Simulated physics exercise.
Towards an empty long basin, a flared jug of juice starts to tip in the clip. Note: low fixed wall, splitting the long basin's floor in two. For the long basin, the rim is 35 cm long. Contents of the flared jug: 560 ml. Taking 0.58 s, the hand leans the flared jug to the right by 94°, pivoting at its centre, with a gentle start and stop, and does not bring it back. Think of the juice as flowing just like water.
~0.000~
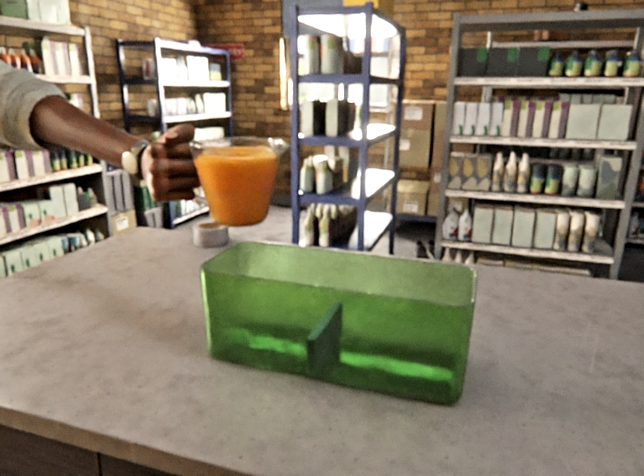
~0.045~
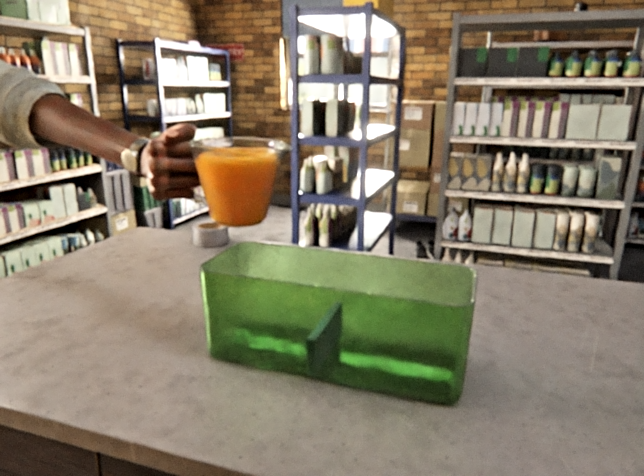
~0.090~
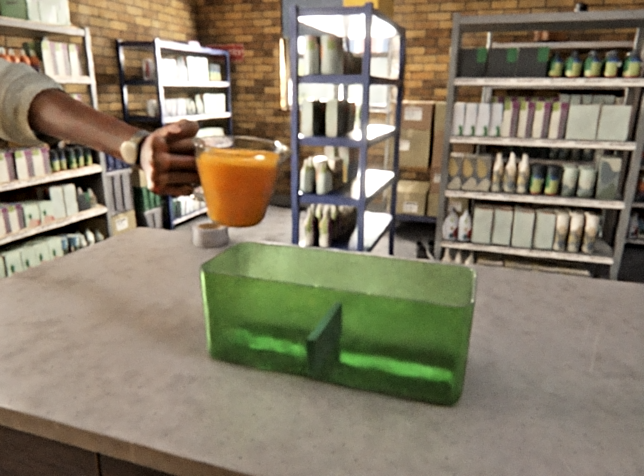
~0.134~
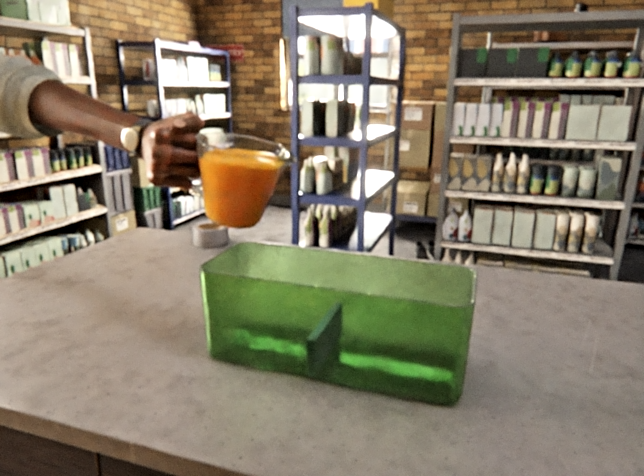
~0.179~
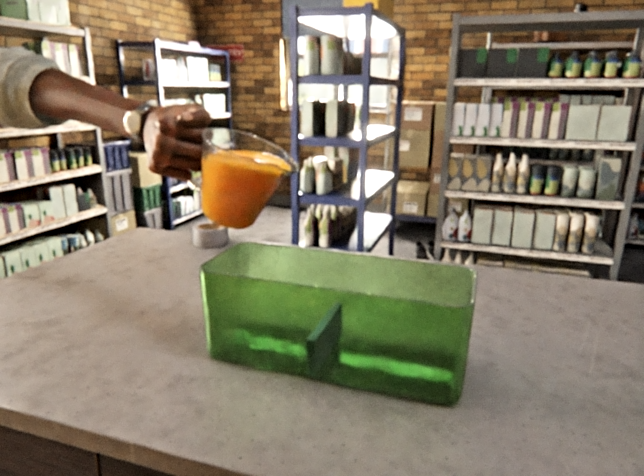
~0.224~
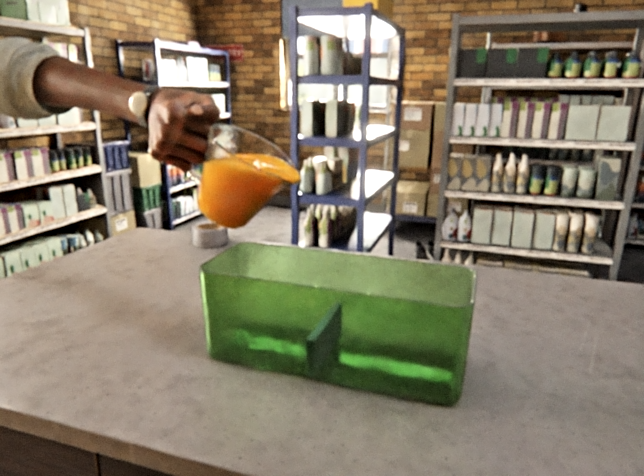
In a storeroom lined with stocked shelves, a hand holds a flared glass jug of orange juice above an empty green basin with a low divider, then tilts the jug to the right until the juice reaches its rim.
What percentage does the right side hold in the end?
About 41 per cent.
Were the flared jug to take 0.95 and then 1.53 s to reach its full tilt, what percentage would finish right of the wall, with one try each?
First 55, then 60 per cent.
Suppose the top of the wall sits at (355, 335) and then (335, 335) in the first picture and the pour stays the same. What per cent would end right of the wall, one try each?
5 then 40 %.
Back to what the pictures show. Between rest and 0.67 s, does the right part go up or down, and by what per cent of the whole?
It goes up by about 3.
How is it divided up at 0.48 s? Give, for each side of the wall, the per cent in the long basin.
About 10 % left, 22 % right.
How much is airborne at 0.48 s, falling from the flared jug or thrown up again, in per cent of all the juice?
My guess is roughly 22 %.
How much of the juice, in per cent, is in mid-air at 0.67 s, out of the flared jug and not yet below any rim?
Roughly 8 %.
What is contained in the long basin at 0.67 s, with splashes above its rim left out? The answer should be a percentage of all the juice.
Roughly 82 percent of it.
After 0.48 s the tilt is 87° and 45 per cent is still to pour, 10 is left of the wall and 23 right of it.
After 0.67 s the tilt is 94° and 10 per cent is still to pour, 44 is left of the wall and 38 right of it.
After 0.87 s the tilt is 94° and 1 per cent is still to pour, 57 is left of the wall and 40 right of it.
After 1.08 s the tilt is 94° and 0 per cent is still to pour, 58 is left of the wall and 41 right of it.
In the end 58 per cent lies left of the wall, 41 right of it and 1 outside.
